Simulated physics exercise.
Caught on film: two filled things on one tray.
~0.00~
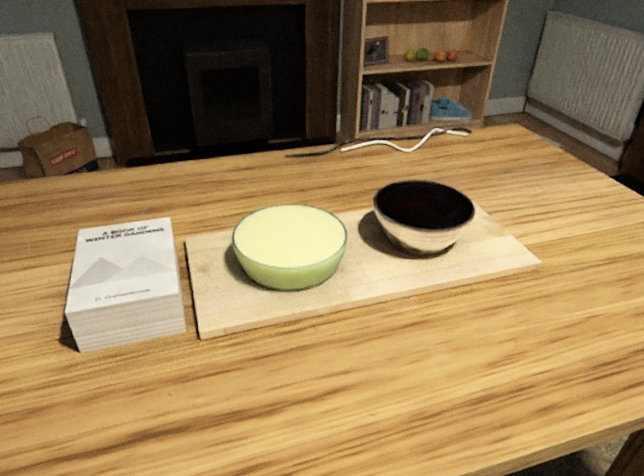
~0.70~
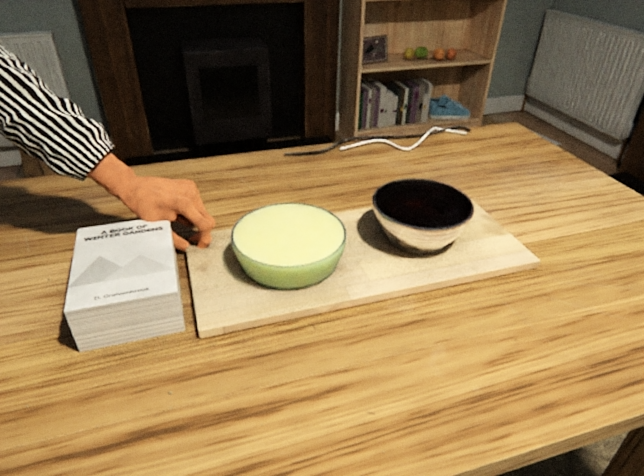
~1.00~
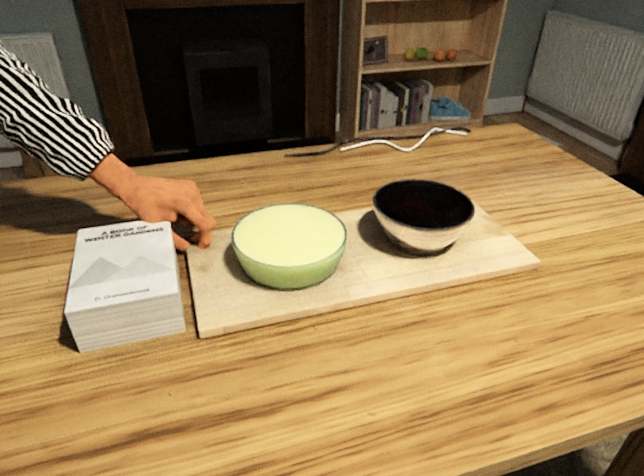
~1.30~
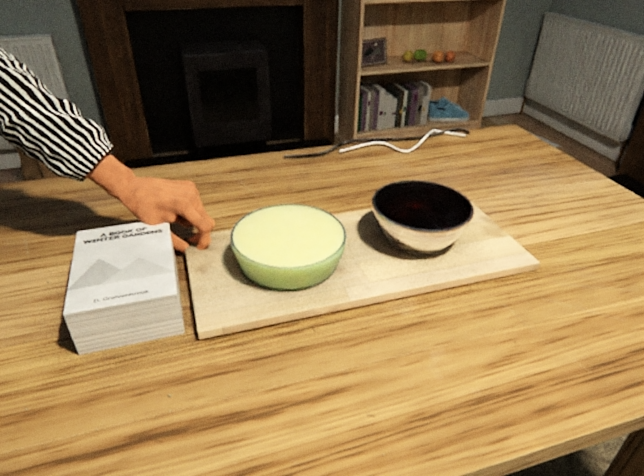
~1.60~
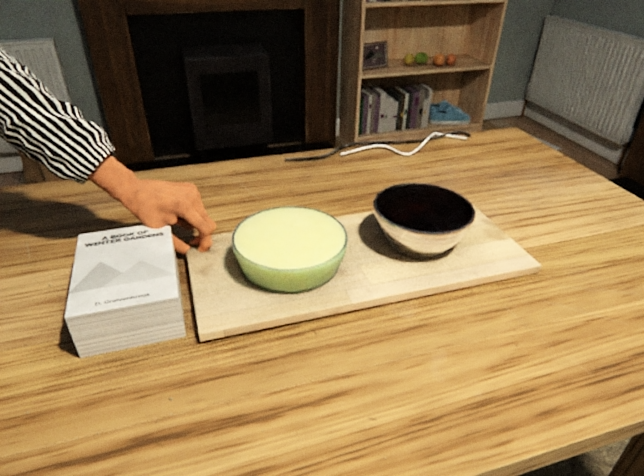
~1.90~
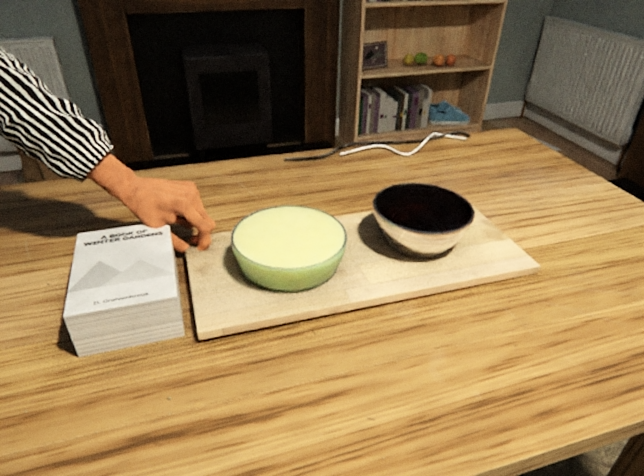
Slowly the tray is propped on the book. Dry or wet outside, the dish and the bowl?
On the left the dish loses some, on the right the bowl loses some.
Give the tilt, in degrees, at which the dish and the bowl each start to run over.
About 2° and 4°.
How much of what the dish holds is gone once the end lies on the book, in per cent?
Roughly 24 per cent.
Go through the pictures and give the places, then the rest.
In the first picture, the tray lies flat; dish (291, 245) nearly full; bowl (421, 219) nearly full; book (129, 323).
The second picture shows a hand takes the end of the tray; dish nearly full, surface at (289, 233); bowl nearly full, surface at (423, 204).
In the third picture, the end is rising; dish (290, 244) nearly full; bowl (421, 218) nearly full.
In the fourth picture, the end has come up a little; dish nearly full, surface at (289, 234); bowl nearly full, surface at (422, 205); book (127, 325).
The fifth picture shows slope near 0°; dish (290, 247) nearly full; bowl (421, 222) nearly full.
The sixth picture shows the tray slopes by about 1°; dish nearly full, surface at (289, 235); bowl nearly full, surface at (423, 208); book (127, 327).
Around 2.6 s, the tray slopes by about 4°; dish, it has lost some; bowl, it has lost some.
Around 3.4 s, the tray slopes by about 10°; dish, it has lost some; bowl, it has lost some.
Around 4.6 s, the tray slopes by about 8°, resting on the book; dish, it has lost some; bowl, it has lost some.
